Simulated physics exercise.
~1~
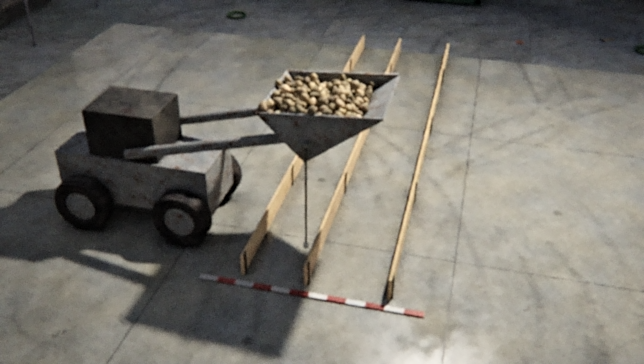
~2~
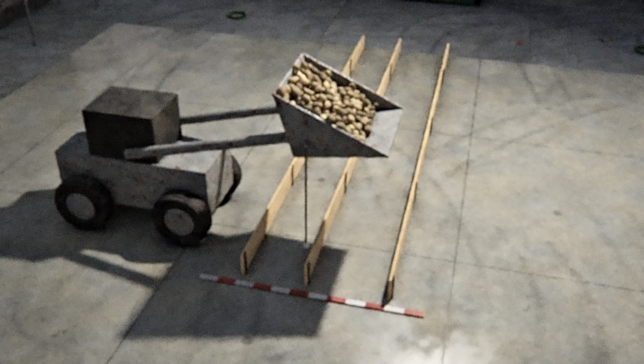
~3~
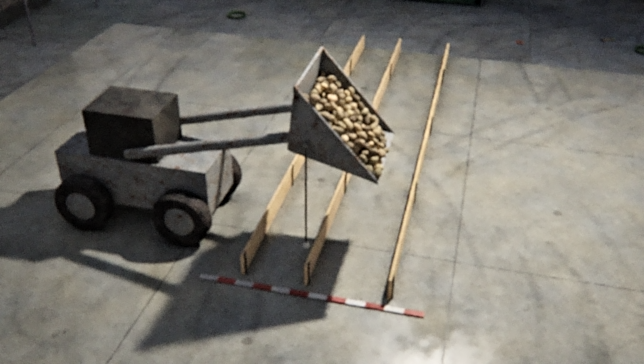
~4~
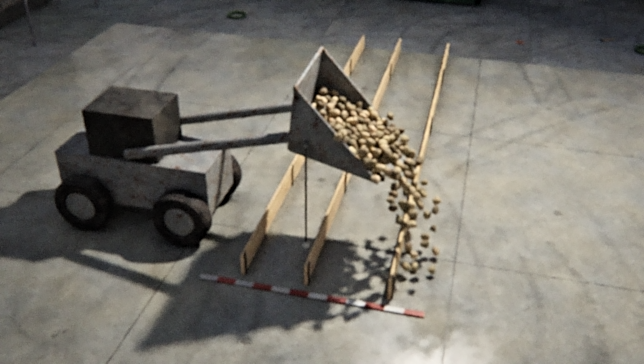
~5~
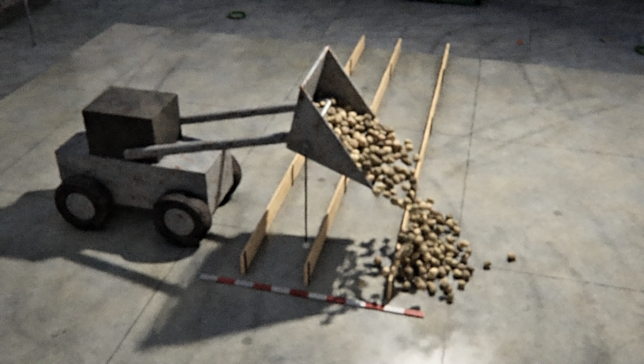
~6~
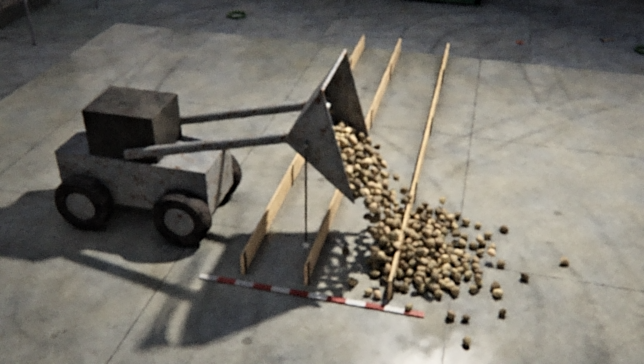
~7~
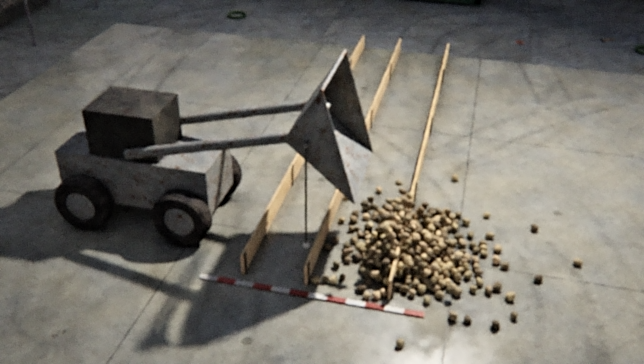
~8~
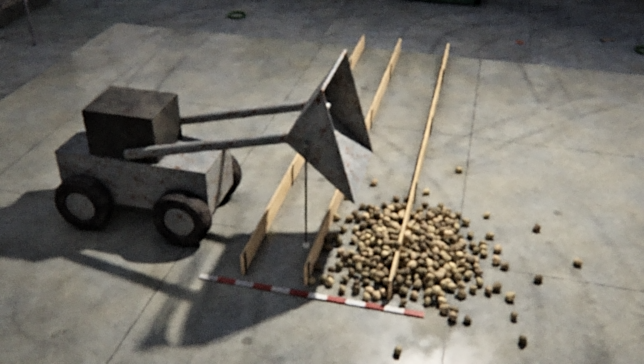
A small grey loader tipped its raised bucket forward, paused, then tipped further, pouring rounded stones down to the right. They spread into a low heap on both sides of the farthest wooden board, with several scattered beyond, leaving the bucket empty.
